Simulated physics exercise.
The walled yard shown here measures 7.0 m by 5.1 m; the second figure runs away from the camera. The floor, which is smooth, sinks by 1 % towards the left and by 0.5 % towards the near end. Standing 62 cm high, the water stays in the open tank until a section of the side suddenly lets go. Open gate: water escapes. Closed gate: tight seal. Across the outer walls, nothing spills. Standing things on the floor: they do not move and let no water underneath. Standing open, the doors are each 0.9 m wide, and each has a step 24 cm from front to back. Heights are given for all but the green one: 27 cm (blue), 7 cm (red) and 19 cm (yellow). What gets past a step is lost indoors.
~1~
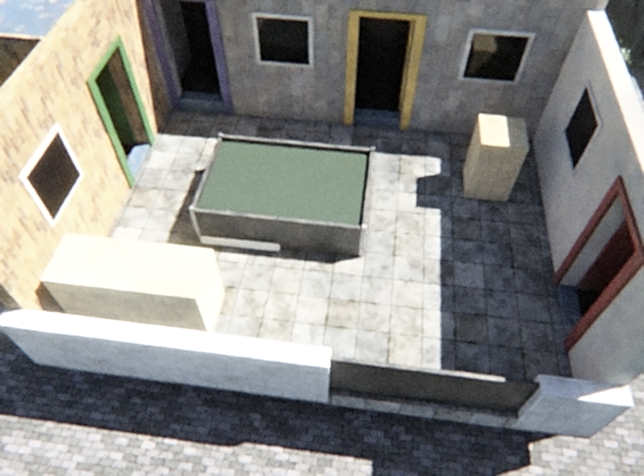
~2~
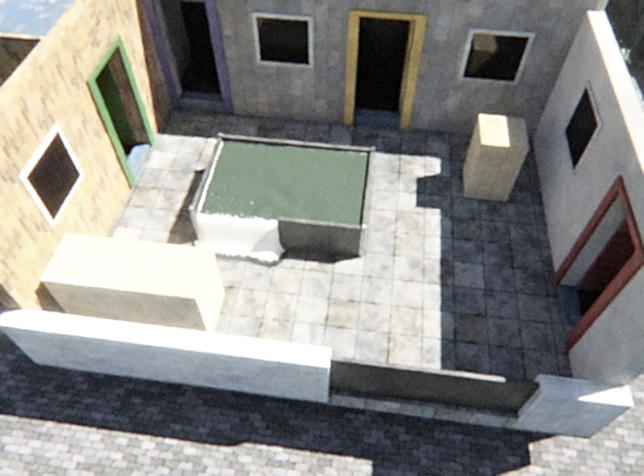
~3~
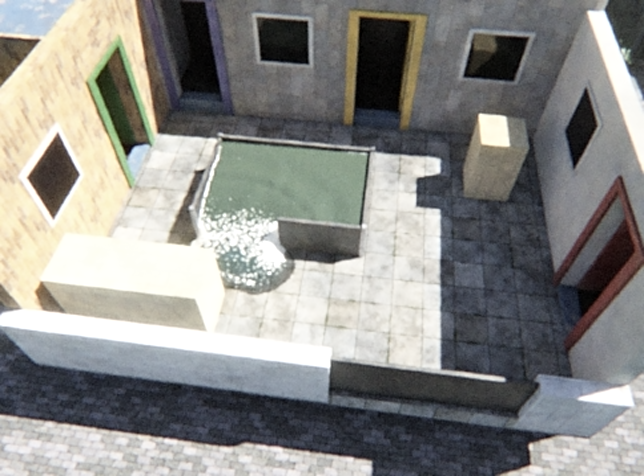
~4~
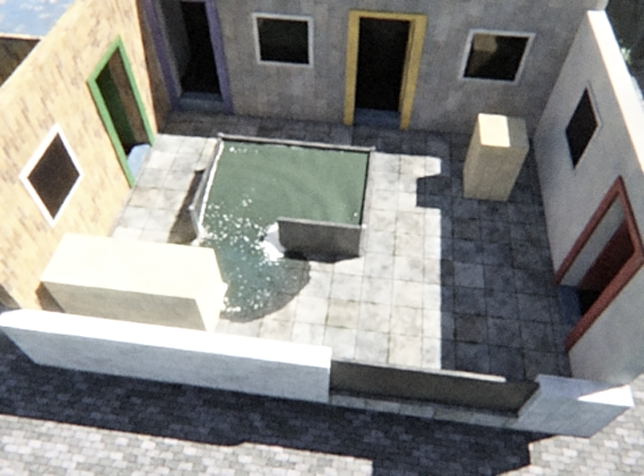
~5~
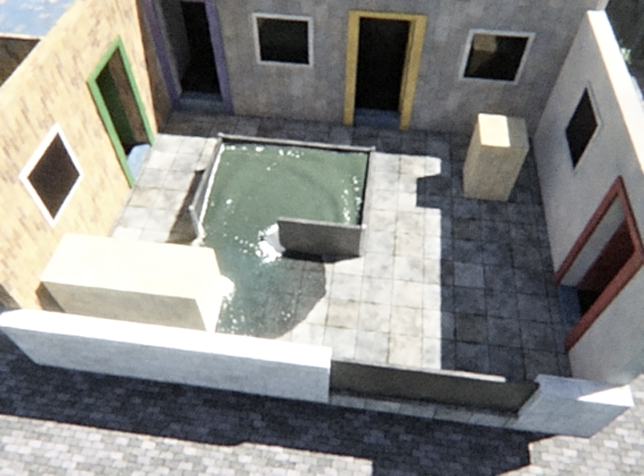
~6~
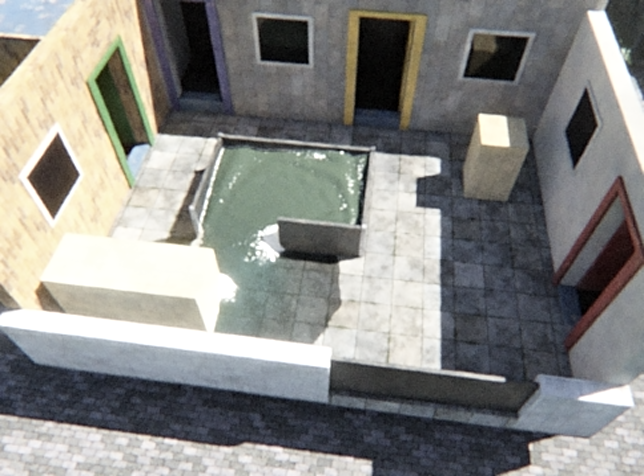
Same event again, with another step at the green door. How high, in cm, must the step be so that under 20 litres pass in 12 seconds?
Roughly 6 cm.
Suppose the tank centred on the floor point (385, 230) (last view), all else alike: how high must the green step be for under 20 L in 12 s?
With that change, some 8.5 centimetres.
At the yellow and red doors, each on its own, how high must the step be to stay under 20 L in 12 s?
Close to 8.0 cm (yellow) and close to 10.0 cm (red).
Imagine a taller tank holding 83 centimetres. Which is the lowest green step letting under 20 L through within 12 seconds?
Roughly 8.5 centimetres.
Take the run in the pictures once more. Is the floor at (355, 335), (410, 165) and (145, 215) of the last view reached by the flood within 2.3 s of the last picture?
One by one: Drenched, clear, drenched.
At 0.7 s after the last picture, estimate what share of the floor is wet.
Near 20 per cent of the open floor.
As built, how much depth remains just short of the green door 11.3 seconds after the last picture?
8.0 cm.
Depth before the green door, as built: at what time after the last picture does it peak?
Approximately 9.5 s.
Then, 0.7 s after the last picture water covers 20 % of the floor, deepest (48 cm) near (203, 290); it has not reached the green door.
Then, 2.3 s after the last picture water covers 55 % of the floor, deepest (35 cm) near (55, 342); 7 cm at the green door, 0 litres in over its 8 cm step.
Then, 11.3 s after the last picture water covers 95 % of the floor, deepest (13 cm) near (299, 372); 8 cm at the green door, 8 litres in over its 8 cm step.
At the green door as built, the water peaked near 9 cm, 9.7 s after the last picture.
With a step of 5.5 cm, 27 litres would have come in within the 12 s; with 7.5 cm, 10 litres. So under 20 litres takes about 6 cm.
